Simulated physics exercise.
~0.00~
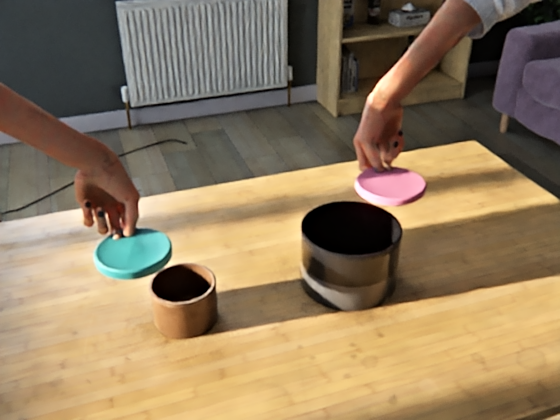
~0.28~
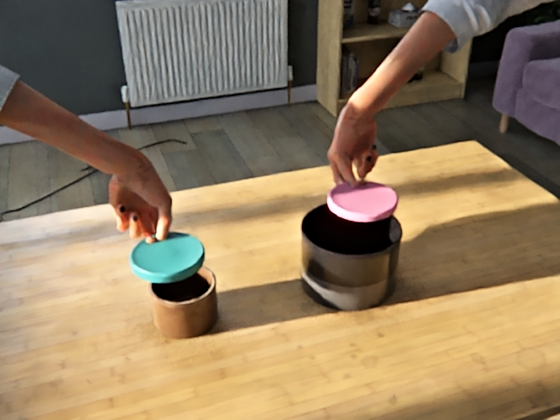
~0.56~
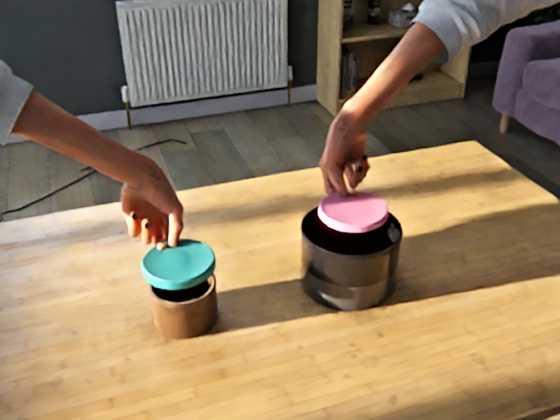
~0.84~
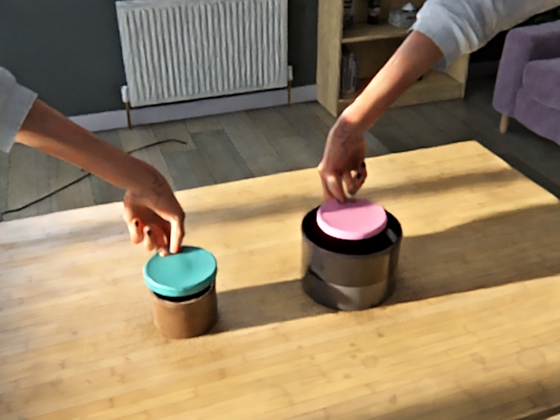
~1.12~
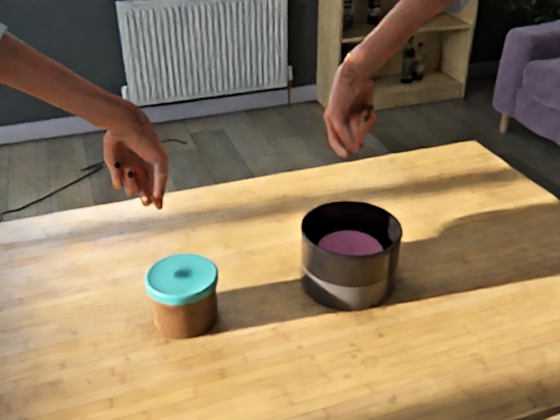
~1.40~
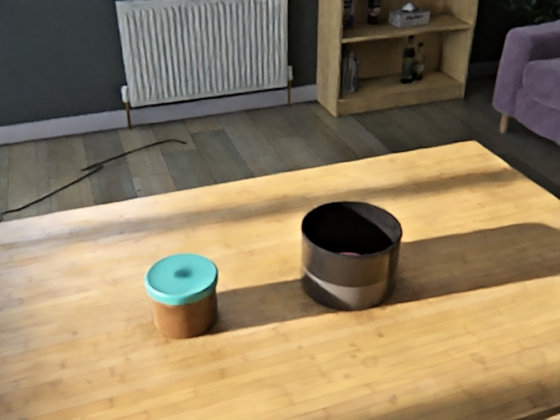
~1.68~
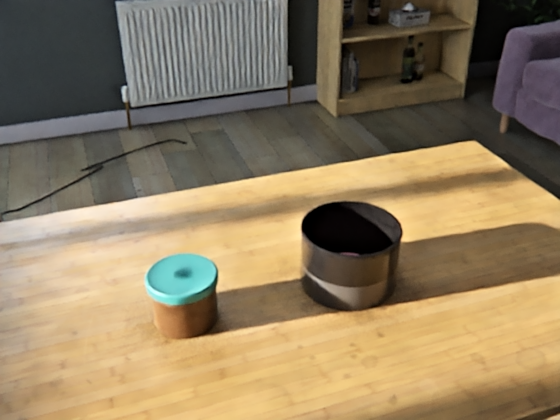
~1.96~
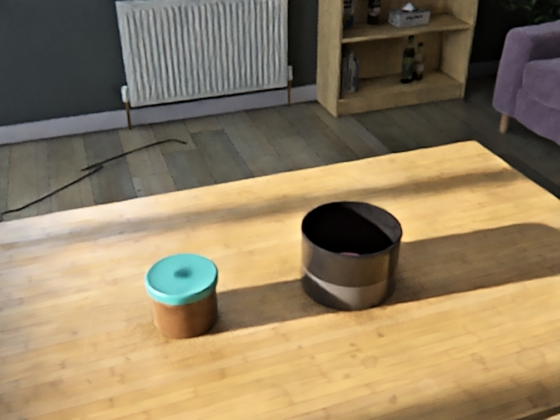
At the start, two hands hold a turquoise disc and a pink disc close to a wooden table, behind a small brown beaker and a larger dark jar. The left hand moves the turquoise disc right to the beaker, while the right hand carries the pink one left over the jar. Both discs are lowered onto the openings, and the fingers let go. As the hands draw back, the turquoise disc rests on the beaker's rim, but the pink disc drops inside the jar. Finally, the hands are gone, the beaker stays covered, and the pink disc is out of sight.
